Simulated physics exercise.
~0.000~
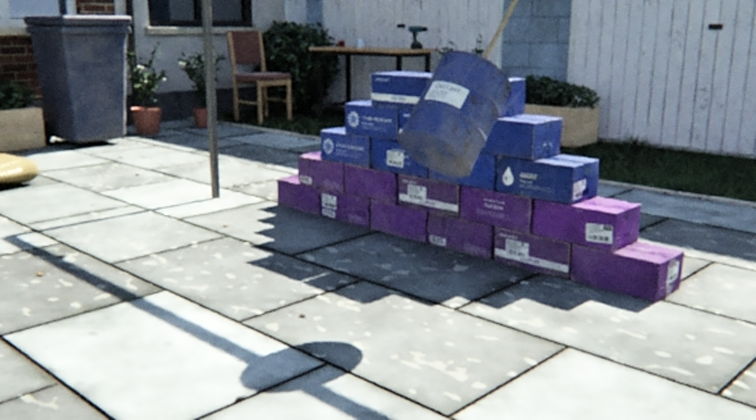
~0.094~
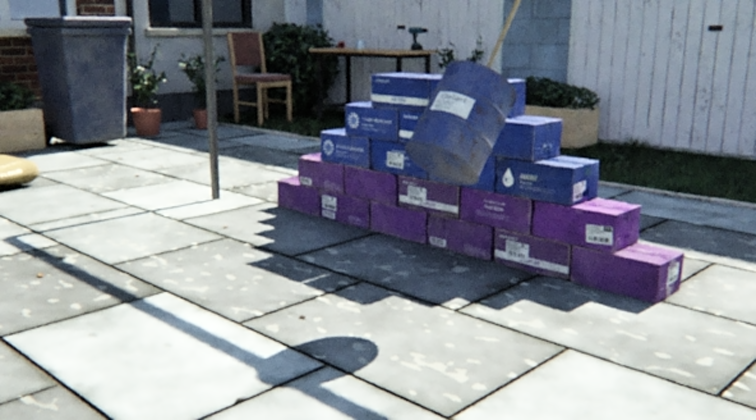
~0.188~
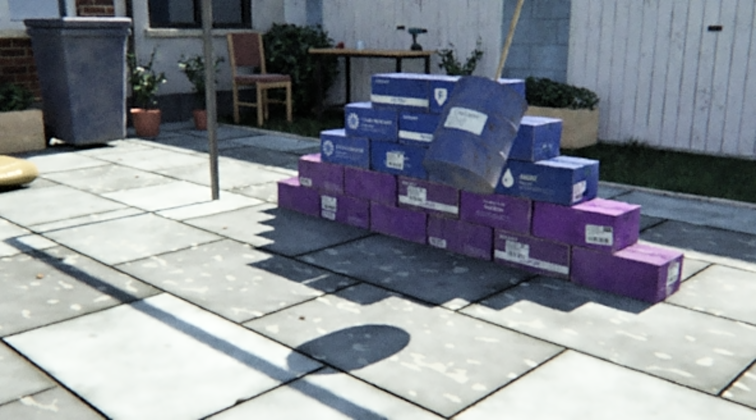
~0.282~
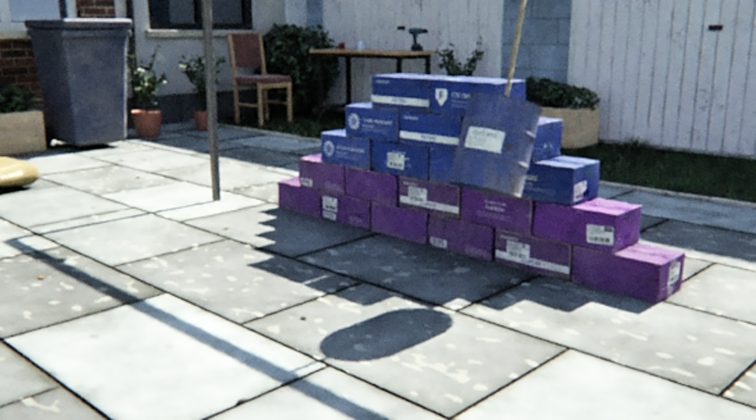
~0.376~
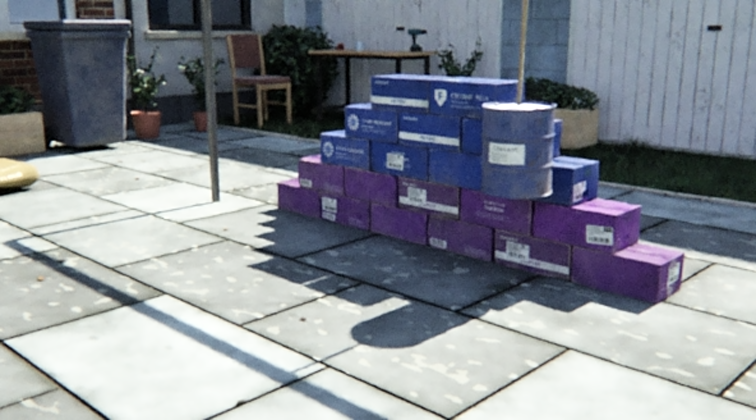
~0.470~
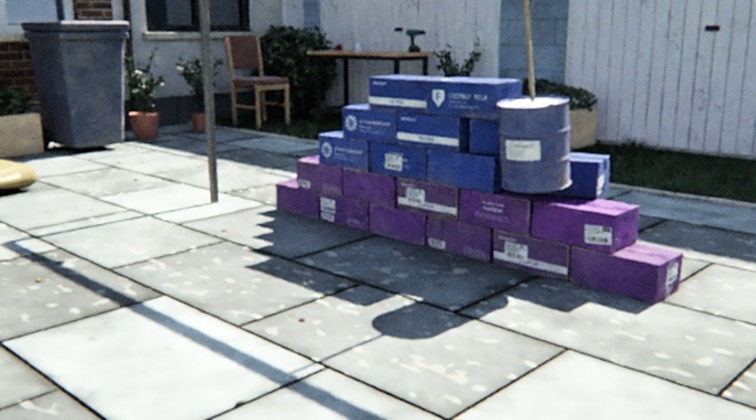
A blue drum hanging on a line swung down from left to right in front of a stepped wall of blue and purple boxes, and a few of the boxes shifted slightly as it reached them.
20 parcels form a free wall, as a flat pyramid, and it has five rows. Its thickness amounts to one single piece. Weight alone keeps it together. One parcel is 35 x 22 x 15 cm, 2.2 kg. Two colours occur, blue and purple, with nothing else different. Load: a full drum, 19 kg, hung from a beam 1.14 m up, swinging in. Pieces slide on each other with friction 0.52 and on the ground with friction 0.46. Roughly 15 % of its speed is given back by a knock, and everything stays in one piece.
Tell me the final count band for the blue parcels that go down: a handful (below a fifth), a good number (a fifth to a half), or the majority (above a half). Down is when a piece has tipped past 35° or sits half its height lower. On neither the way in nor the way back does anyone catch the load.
A good number.
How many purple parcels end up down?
By colour: Purple 0.
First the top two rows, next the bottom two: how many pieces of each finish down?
Top group: 2; bottom group: 0.
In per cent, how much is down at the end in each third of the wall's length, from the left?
Left 0 %, middle 10 %, right 30 %.
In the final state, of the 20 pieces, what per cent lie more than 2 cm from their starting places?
15 in a hundred.
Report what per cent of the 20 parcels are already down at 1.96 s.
15 percent by then.
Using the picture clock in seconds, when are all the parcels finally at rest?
That is at about 2.5 s.
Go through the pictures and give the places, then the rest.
In the first frame (we follow the side turned to the camera), drum (458, 97) line 41° before plumb; top purple parcel (369, 184); no piece has moved.
Drum (464, 107) line 37° before plumb, in the second frame.
Drum (477, 124) line 28° before plumb, in the third frame.
Drum (496, 142) line 16° before plumb, in the fourth frame.
Drum (517, 154) line 1° before plumb, in the fifth frame.
Drum (533, 150) line 10° past plumb; top purple parcel (368, 187); 2 stirred so far, in the sixth frame.
Around 0.58 s, line 20° past plumb; none of the 9 blue parcels down (0 of 20 in all colours); top blue parcel displaced 32 mm.
Around 0.88 s, line 26° past plumb; 2 of the 9 blue parcels down (2 of 20 in all colours); top blue parcel tipped 26°.
Around 1.24 s, line 6° before plumb; 3 of the 9 blue parcels down (3 of 20 in all colours); top blue parcel tipped 72°, 47 cm lower.
Around 1.96 s, line 4° before plumb; 3 of the 9 blue parcels down (3 of 20 in all colours); top blue parcel on its side.
Finally (2.6 s), line 21° past plumb; 3 of the 9 blue parcels down (3 of 20 in all colours); top blue parcel on its side; top purple parcel unmoved. That is 33 per cent. Seen by the last camera, middles, top blue parcel near (541, 191), top purple parcel near (383, 184).
